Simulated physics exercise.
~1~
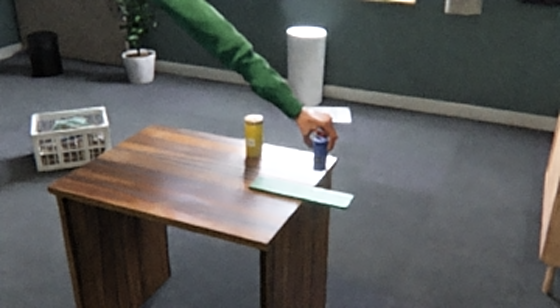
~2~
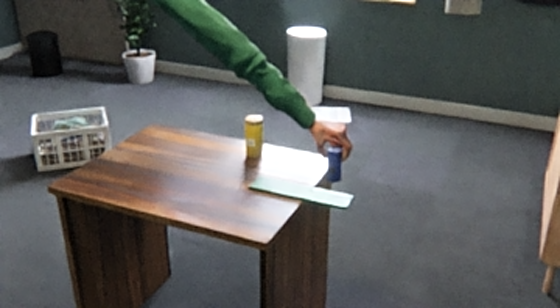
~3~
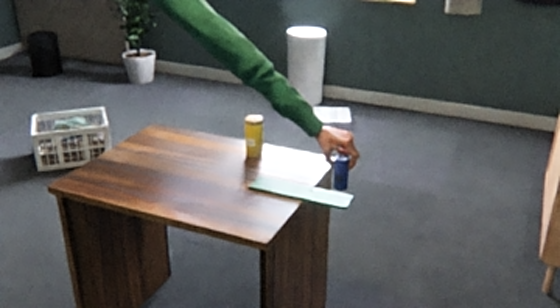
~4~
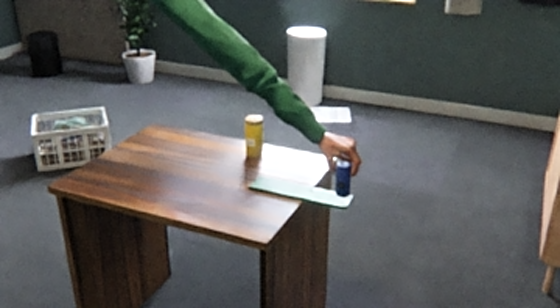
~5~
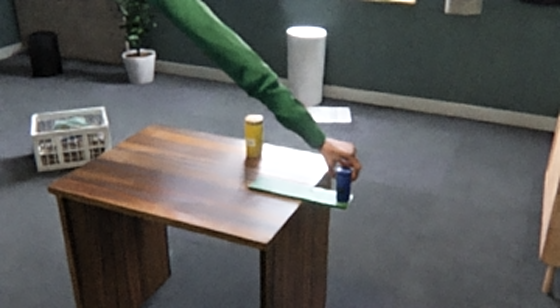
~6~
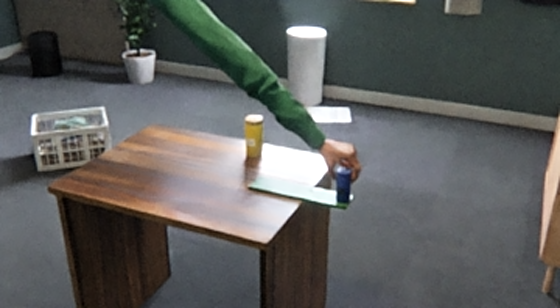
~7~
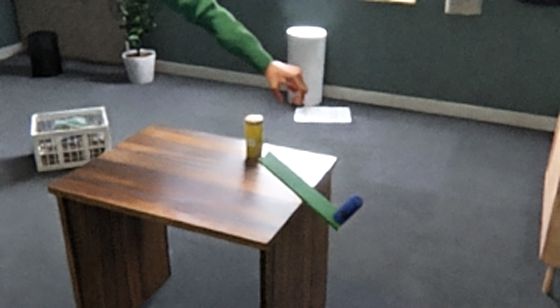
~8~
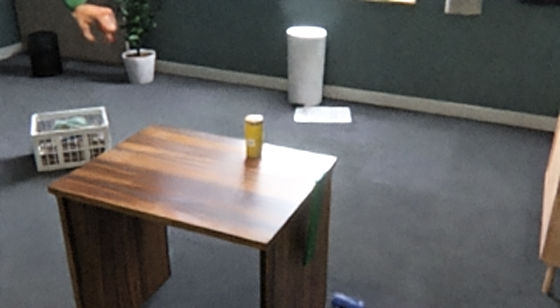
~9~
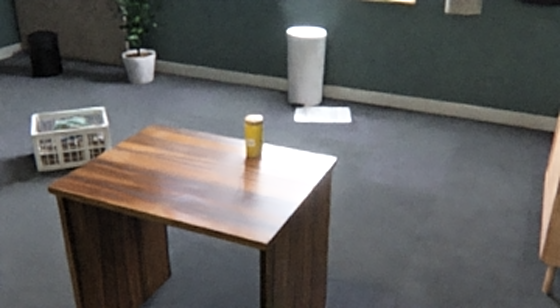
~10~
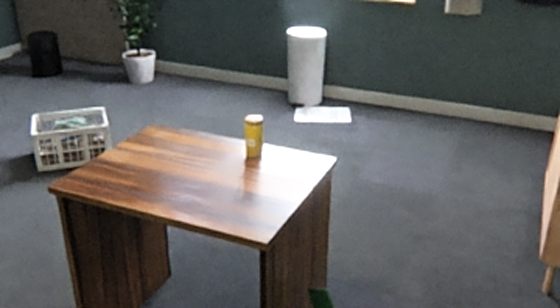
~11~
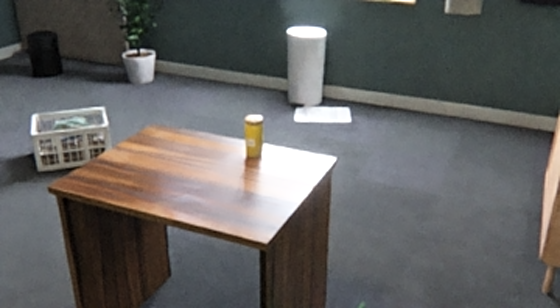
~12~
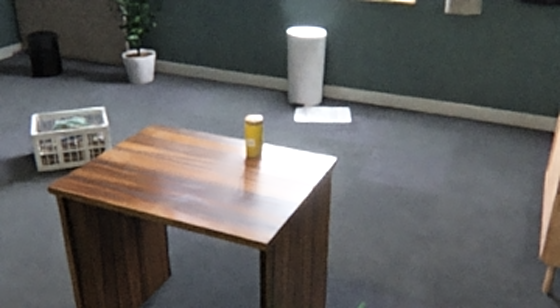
We see a hand in a green sleeve set a blue shaker on the overhanging end of a green plank on a wooden table, then let go and withdraw. The plank tips, and both fall off the edge and out of sight, leaving the yellow jar standing.
